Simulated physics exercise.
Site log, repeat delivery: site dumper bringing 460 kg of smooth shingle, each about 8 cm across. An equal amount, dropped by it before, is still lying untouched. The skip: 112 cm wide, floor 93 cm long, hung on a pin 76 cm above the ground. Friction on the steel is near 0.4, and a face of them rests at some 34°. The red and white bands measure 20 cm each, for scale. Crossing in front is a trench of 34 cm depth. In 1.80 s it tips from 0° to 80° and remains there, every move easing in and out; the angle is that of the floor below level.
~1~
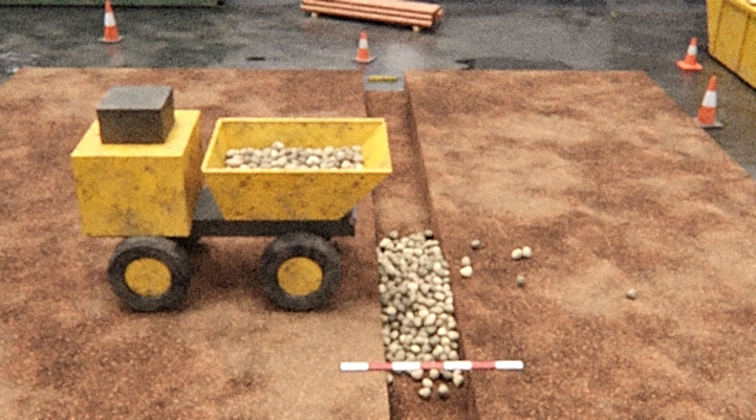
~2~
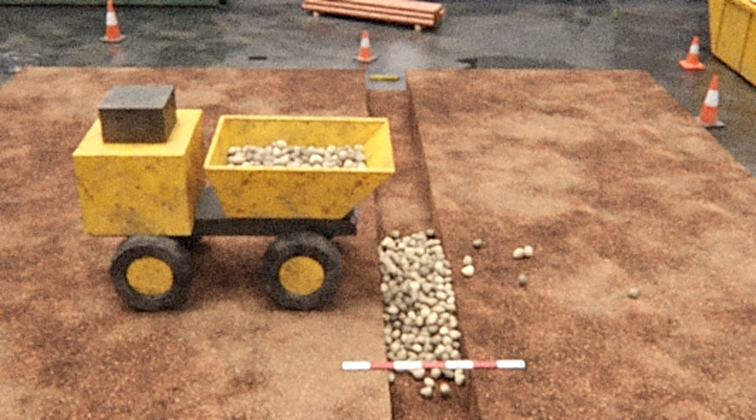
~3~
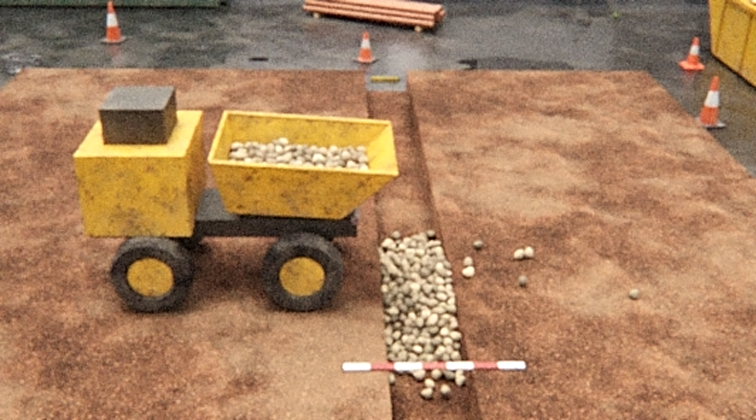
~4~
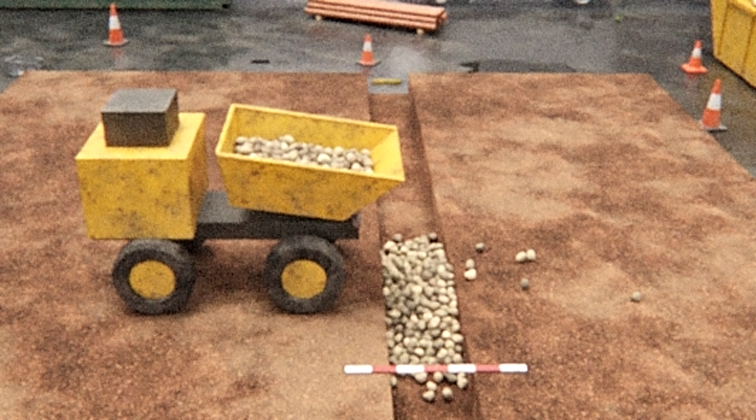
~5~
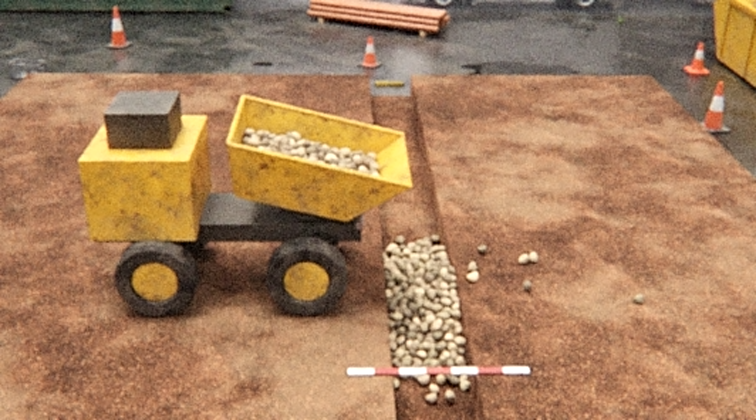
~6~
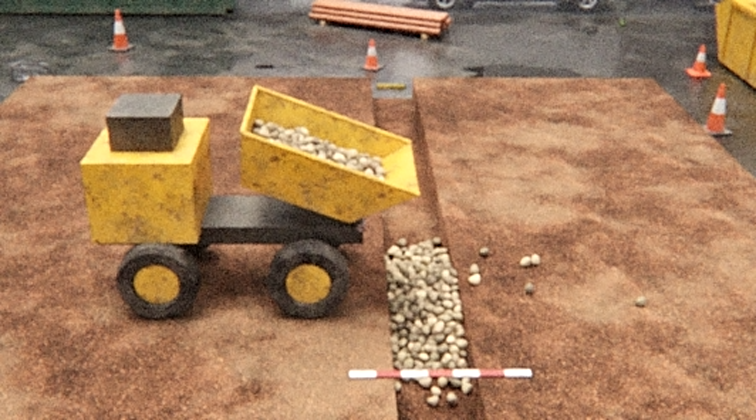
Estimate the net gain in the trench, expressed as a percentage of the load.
19 %.
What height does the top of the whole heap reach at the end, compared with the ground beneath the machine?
I'd say close to 24 cm above the ground.
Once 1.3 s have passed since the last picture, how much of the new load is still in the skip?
About 30 percent.
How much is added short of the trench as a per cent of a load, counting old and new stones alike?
Around 0 in a hundred.
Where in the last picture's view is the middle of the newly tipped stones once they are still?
Roughly pixel (498, 279) in the last view.
Then, 0.8 s after the last picture the floor is at 68°; in per cent of one load, 100 in the skip, 98 in the trench, 1 past the trench; the foremost stones are at (514, 273).
Then, 1.3 s after the last picture the floor is at 80°; in per cent of one load, 28 in the skip, 117 in the trench, 54 past the trench; the foremost stones are at (562, 283).
Then, 1.6 s after the last picture the floor is at 80°; in per cent of one load, 3 in the skip, 121 in the trench, 76 past the trench; the foremost stones are at (641, 294).
Then, 4.3 s after the last picture the floor is at 80°; in per cent of one load, 0 in the skip, 117 in the trench, 82 past the trench; the foremost stones are past the picture's edge. Net gain in the trench, 19.
